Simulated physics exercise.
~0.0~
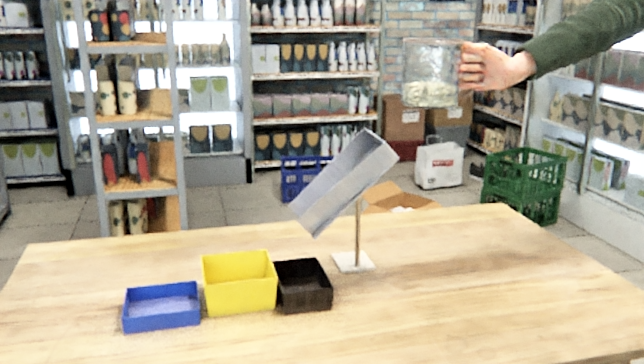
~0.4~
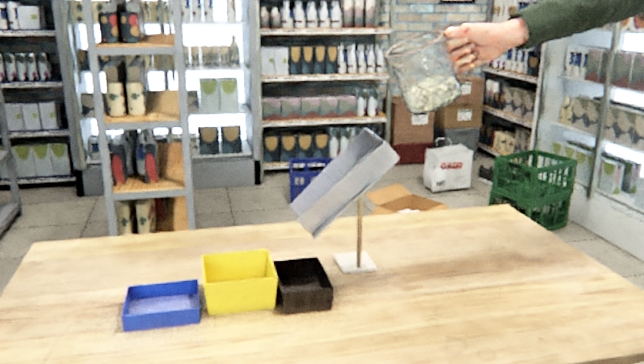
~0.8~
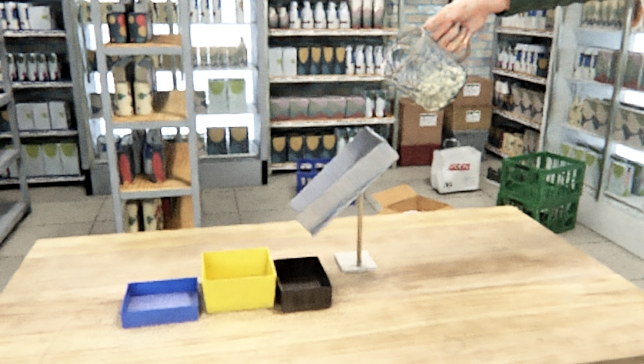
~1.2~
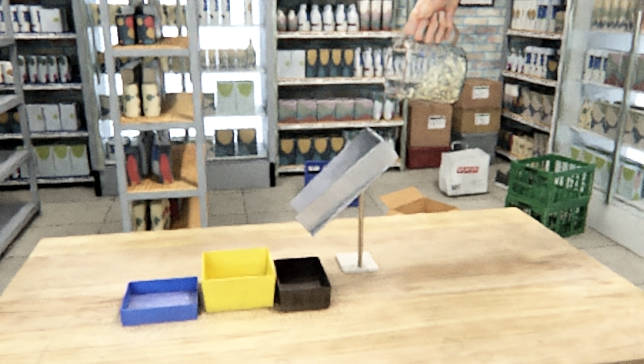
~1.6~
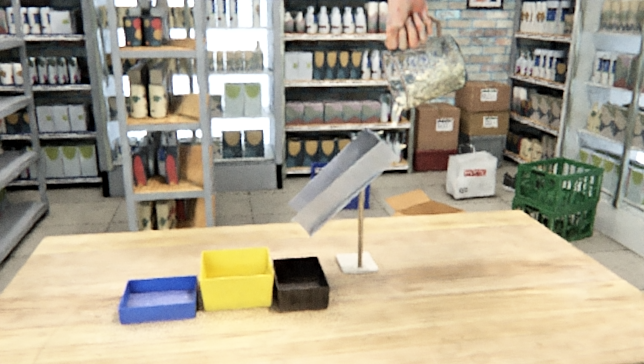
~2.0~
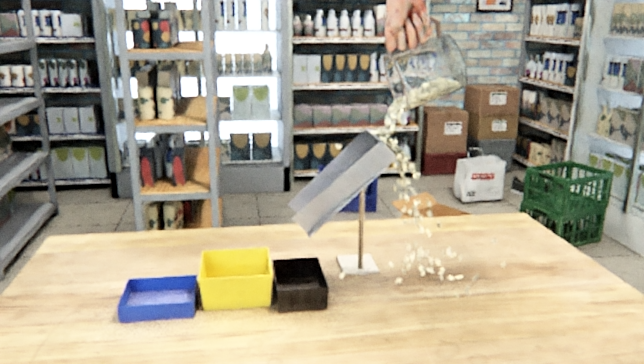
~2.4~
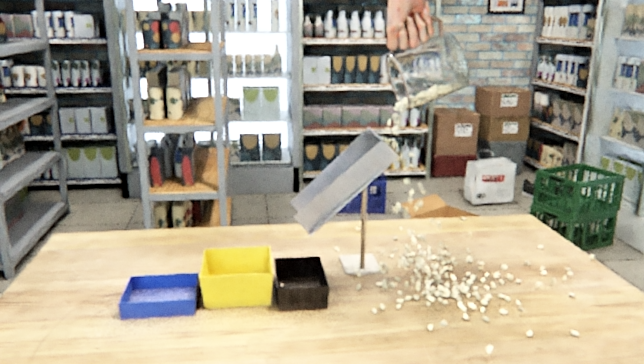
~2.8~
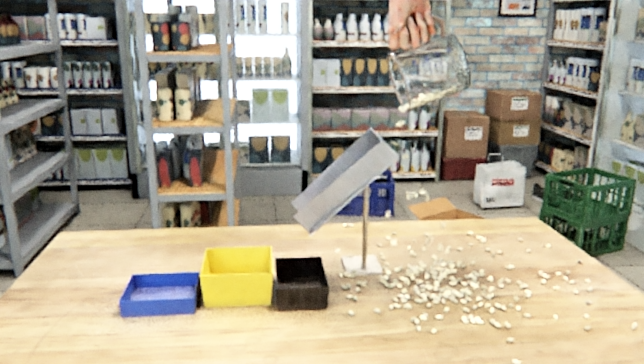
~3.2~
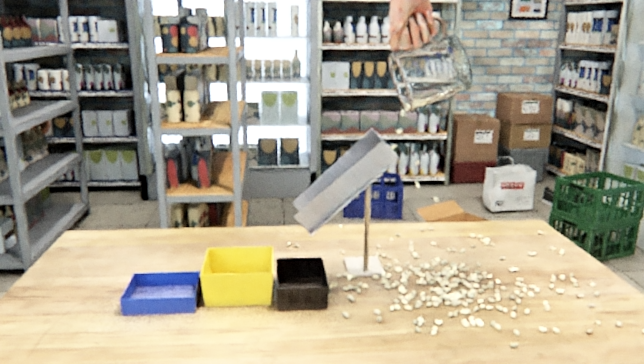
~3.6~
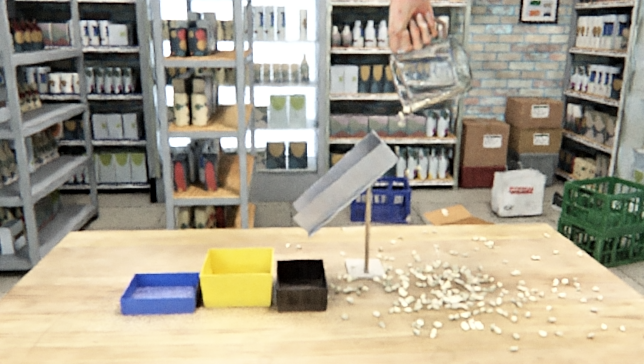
In a shop with stocked shelves, a hand tilts a clear jug of white beans above a sloping chute on a wooden table, pouring them out. They miss the blue, yellow and black tins, scattering across the tabletop to the right as the jug empties.
